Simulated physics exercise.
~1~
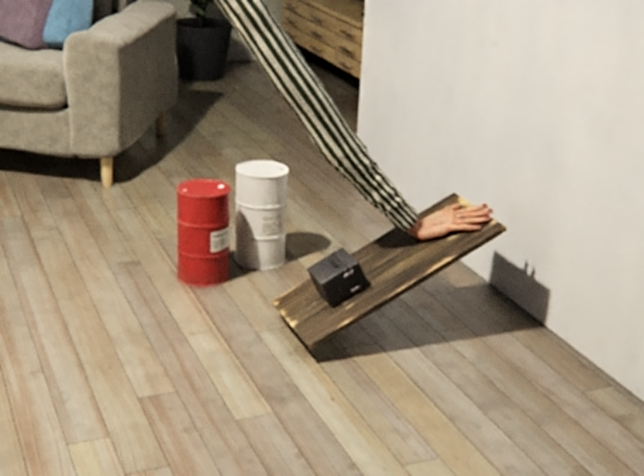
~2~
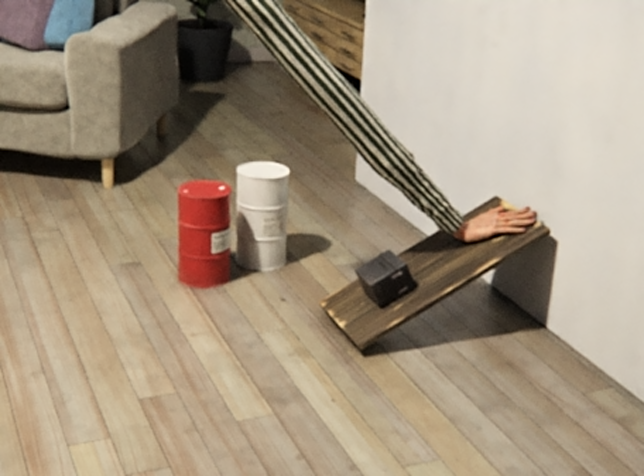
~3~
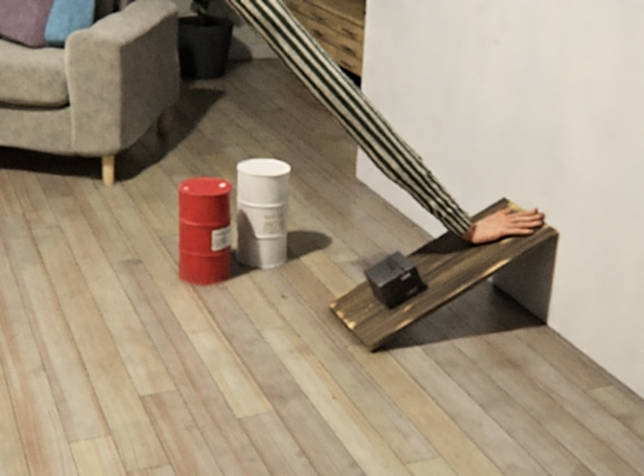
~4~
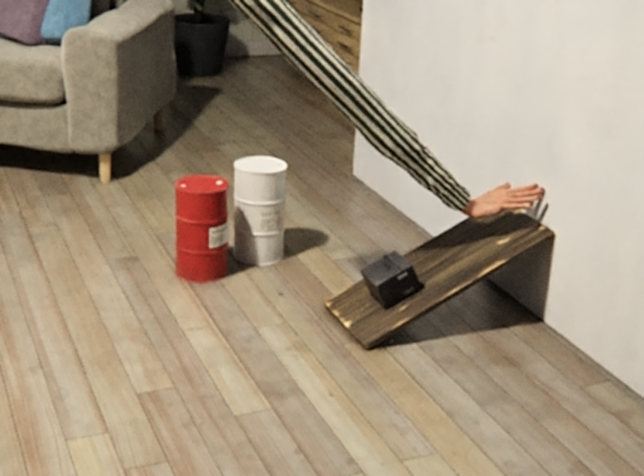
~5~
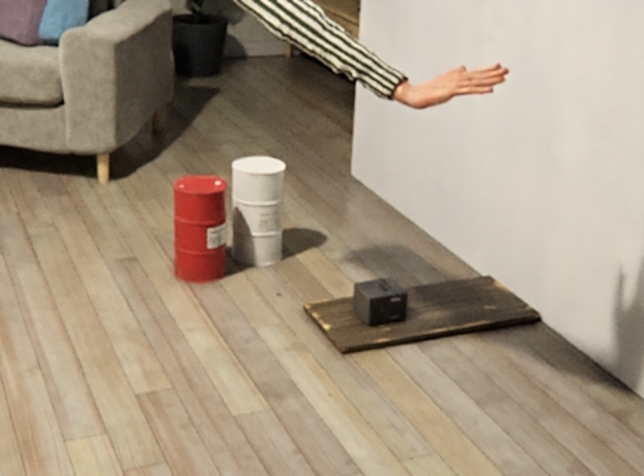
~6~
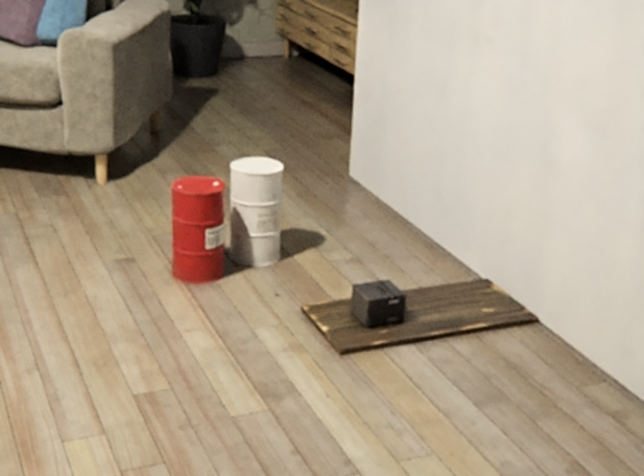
On a wooden floor, a hand leans a dark board carrying a small black box against a wall, releases it, and it slides down flat.
